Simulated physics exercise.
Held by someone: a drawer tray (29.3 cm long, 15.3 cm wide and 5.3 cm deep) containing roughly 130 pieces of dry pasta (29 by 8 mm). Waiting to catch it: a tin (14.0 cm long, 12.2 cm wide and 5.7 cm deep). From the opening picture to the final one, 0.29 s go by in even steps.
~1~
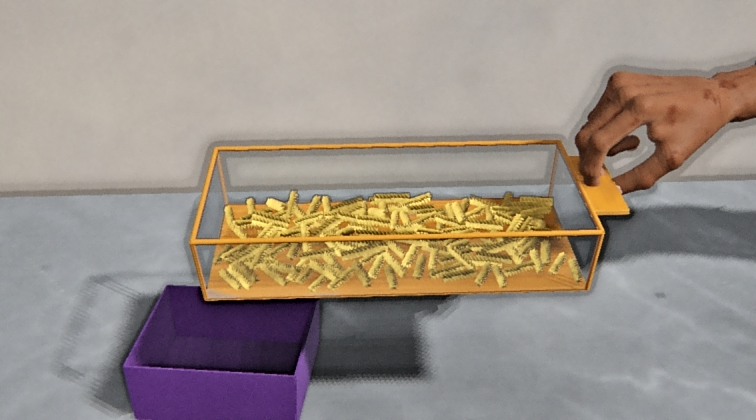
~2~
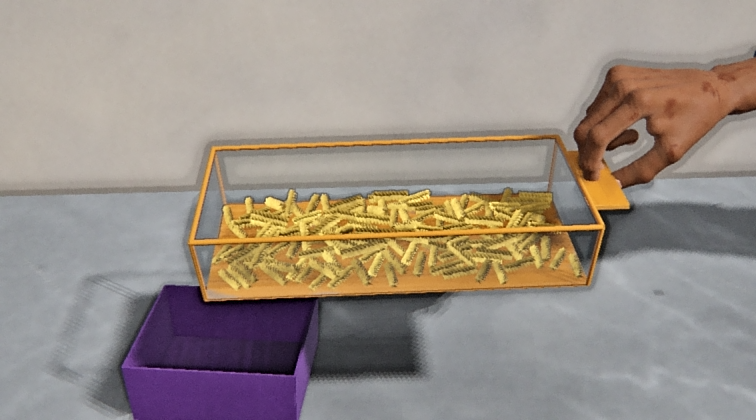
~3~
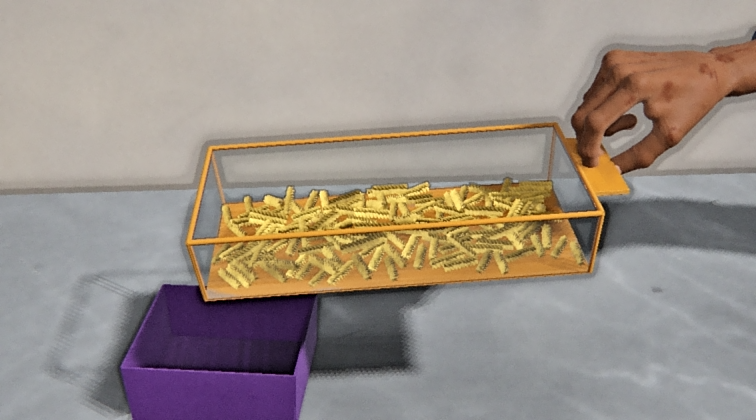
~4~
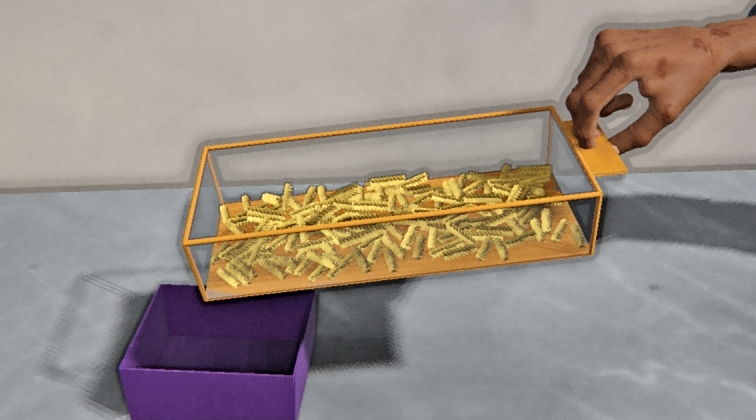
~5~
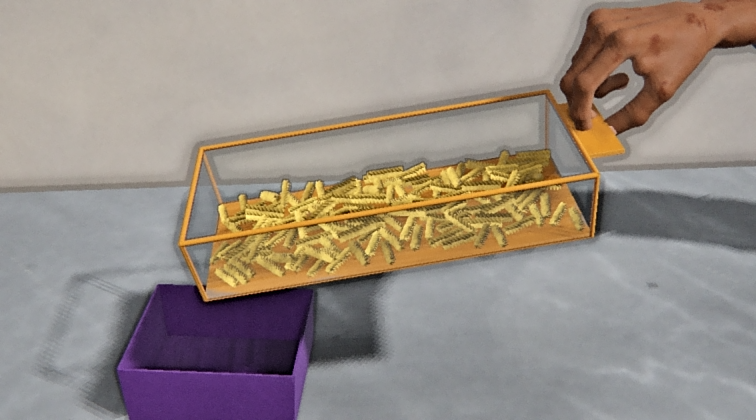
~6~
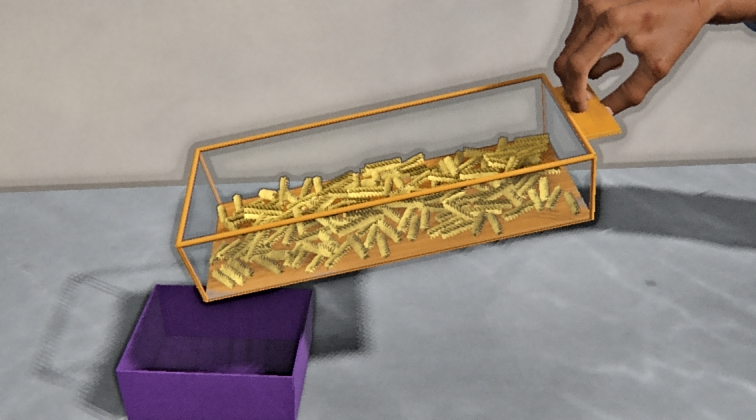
On a pale gray surface, a hand gripped the orange tab of a clear, orange-edged tray of spiral pasta and gradually raised its right end, slanting it down toward the left above a purple box.
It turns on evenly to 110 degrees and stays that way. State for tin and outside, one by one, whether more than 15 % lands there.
Tin: It does; outside: It does.
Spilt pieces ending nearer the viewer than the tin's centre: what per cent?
Share: About 40 %.
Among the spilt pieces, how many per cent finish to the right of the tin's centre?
Share of spill: Around 0 per cent.
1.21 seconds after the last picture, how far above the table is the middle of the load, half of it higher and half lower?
20 cm, give or take.
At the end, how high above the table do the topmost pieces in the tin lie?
3.0 cm.
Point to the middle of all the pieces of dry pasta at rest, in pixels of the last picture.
About pixel (146, 371).
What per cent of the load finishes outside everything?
About 55 %.
Then, 0.66 s after the last picture, tilt 44 degrees; drawer tray 100 %; middle of all pieces near (291, 166).
Then, 1.21 s after the last picture, tilt 71 degrees; drawer tray 100 %; middle of all pieces near (235, 167).
Then, 1.71 s after the last picture, tilt 96 degrees; outside 10 %, drawer tray 70 %, tin 10 %, in the air 10 %; middle of all pieces near (178, 254).
Then, 2.20 s after the last picture, tilt 110 degrees; outside 45 %, tin 45 %, in the air 10 %; middle of all pieces near (139, 359).
In the end, outside 55 %, drawer tray 0 %, tin 45 %.
